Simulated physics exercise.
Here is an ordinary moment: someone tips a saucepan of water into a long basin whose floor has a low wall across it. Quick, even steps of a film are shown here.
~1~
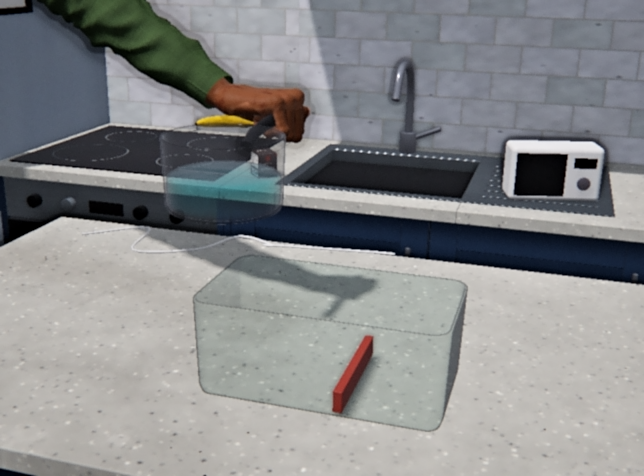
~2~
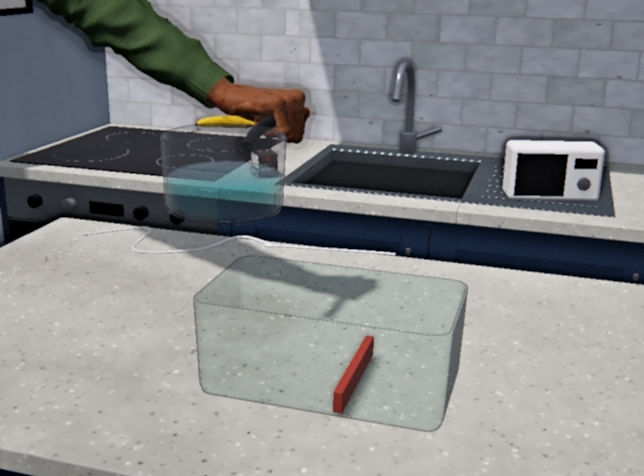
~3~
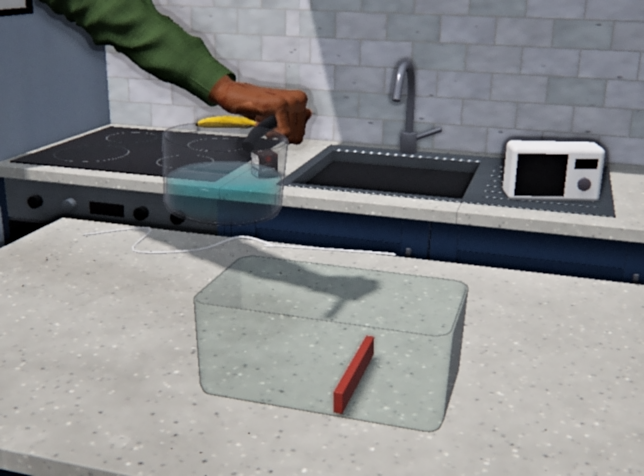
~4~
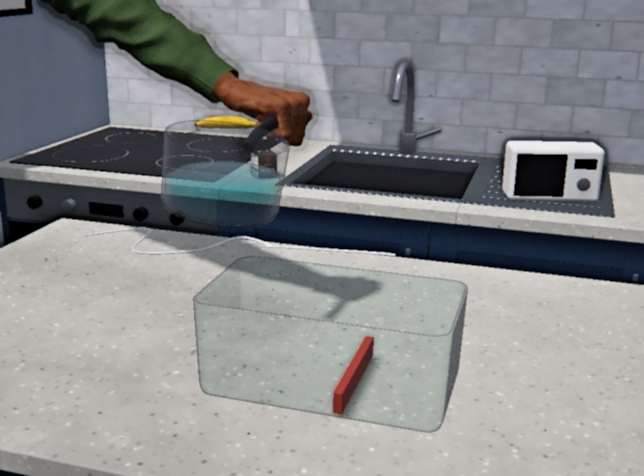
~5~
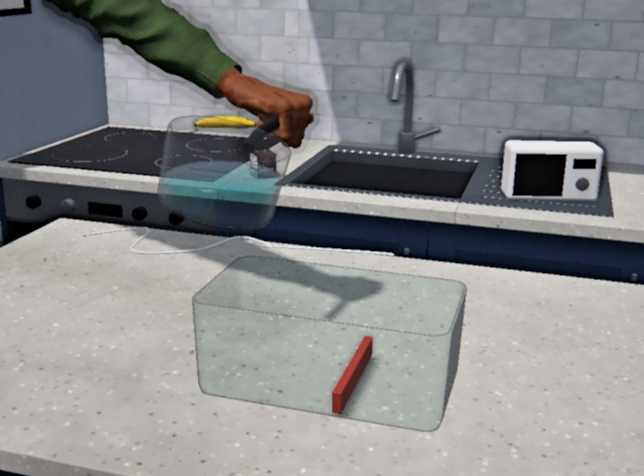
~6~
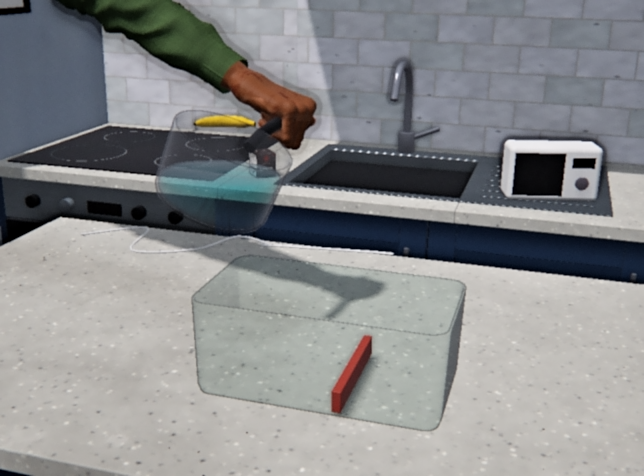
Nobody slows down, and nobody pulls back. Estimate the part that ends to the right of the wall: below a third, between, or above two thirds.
The amount right of the wall is going to stop below one third.
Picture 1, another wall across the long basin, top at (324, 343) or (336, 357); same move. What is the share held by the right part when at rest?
Roughly 40 per cent first and roughly 25 per cent second.
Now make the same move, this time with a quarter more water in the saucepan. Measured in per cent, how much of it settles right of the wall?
15 %.
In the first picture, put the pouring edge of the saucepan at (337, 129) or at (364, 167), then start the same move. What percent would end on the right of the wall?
Start one gives some 70 %, start two some 85 %.
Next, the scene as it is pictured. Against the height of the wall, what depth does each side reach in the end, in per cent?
Left side: Approx. 70 %; right side: Approx. 10 %.
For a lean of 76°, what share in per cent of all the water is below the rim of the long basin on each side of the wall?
The left part holds 10 percent and the right part 0 percent.
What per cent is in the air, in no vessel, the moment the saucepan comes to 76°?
It's close to 25 %.
A moment on, the saucepan is tipped on its side and 64 per cent is still to pour, 10 is left of the wall and 0 right of it.
Next, the saucepan is tipped right over and 11 per cent is still to pour, 75 is left of the wall and 3 right of it.
Then the saucepan is tipped right over and 0 per cent is still to pour, 90 is left of the wall and 9 right of it.
Later the saucepan is tipped right over and 0 per cent is still to pour, 89 is left of the wall and 10 right of it.
At rest 89 per cent lies left of the wall, 10 right of it and 1 outside.
